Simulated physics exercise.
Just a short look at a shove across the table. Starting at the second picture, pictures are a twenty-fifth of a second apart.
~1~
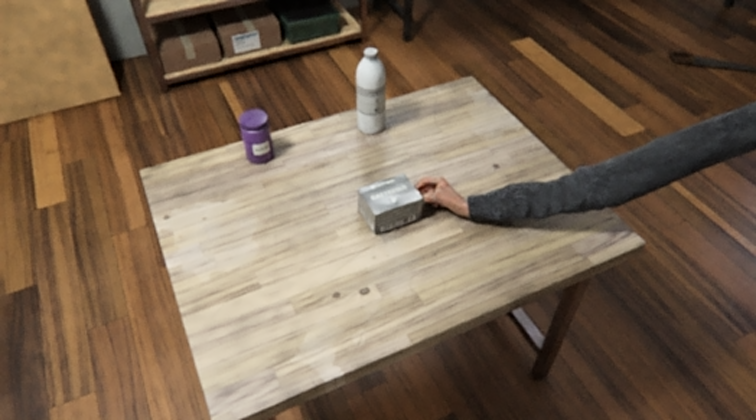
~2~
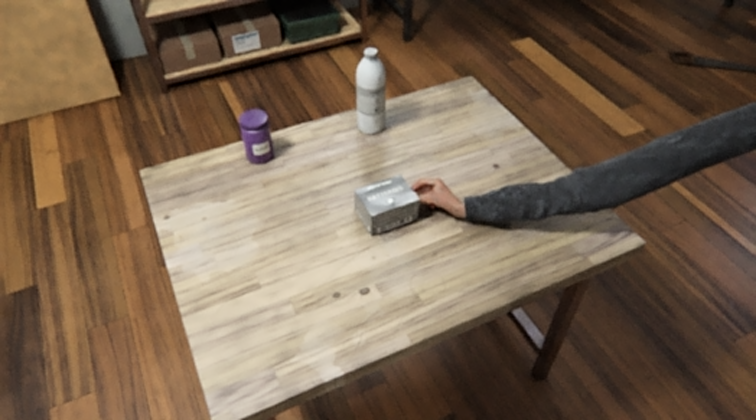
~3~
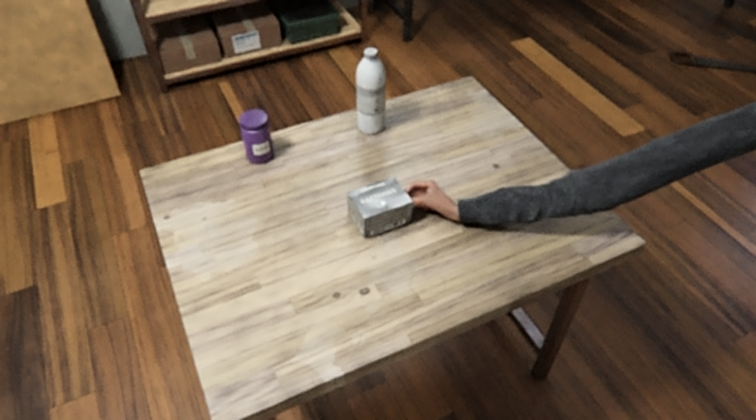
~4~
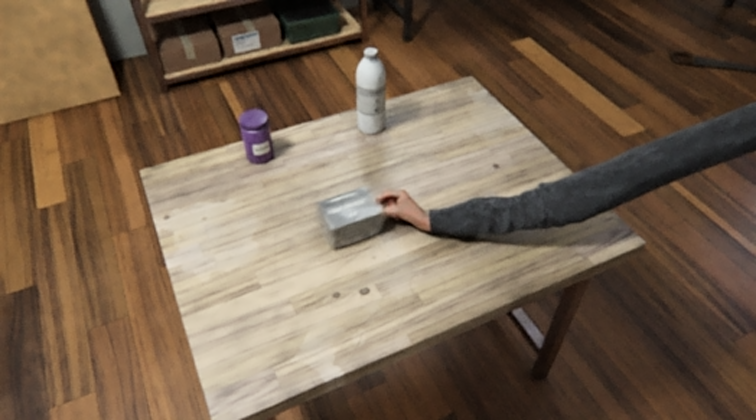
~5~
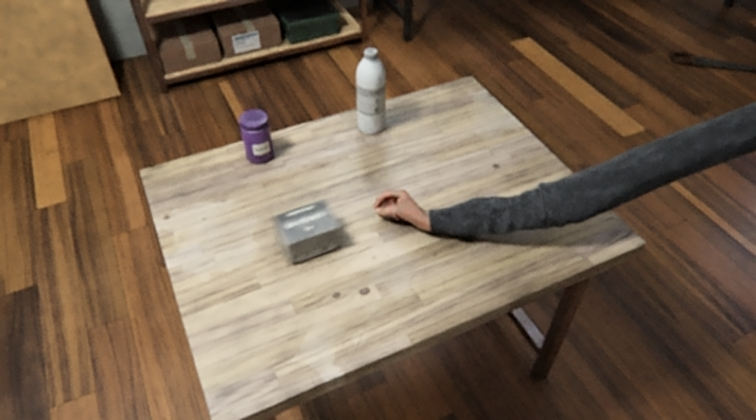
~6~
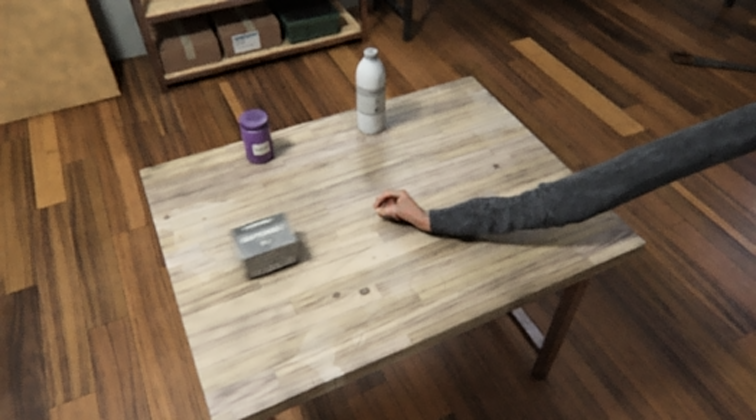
A hand shoves a grey box leftward across the wooden table, and it slides away from the fingers.
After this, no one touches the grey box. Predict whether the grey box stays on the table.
Parted from the table.
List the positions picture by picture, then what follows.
Under the hand; grey box (390, 204), in the first frame.
Under the hand; grey box (386, 205), in the second frame.
Under the hand; grey box (380, 207), in the third frame.
Grey box (350, 218), in the fourth frame.
Grey box (308, 232) shifted about its own width, in the fifth frame.
Grey box (265, 245) shifted well along, in the sixth frame.
Then, 0.20 s on from there, grey box now off the table.
Then, 0.50 s on from there, things are still on the move.
In the end, off the table, grey box.
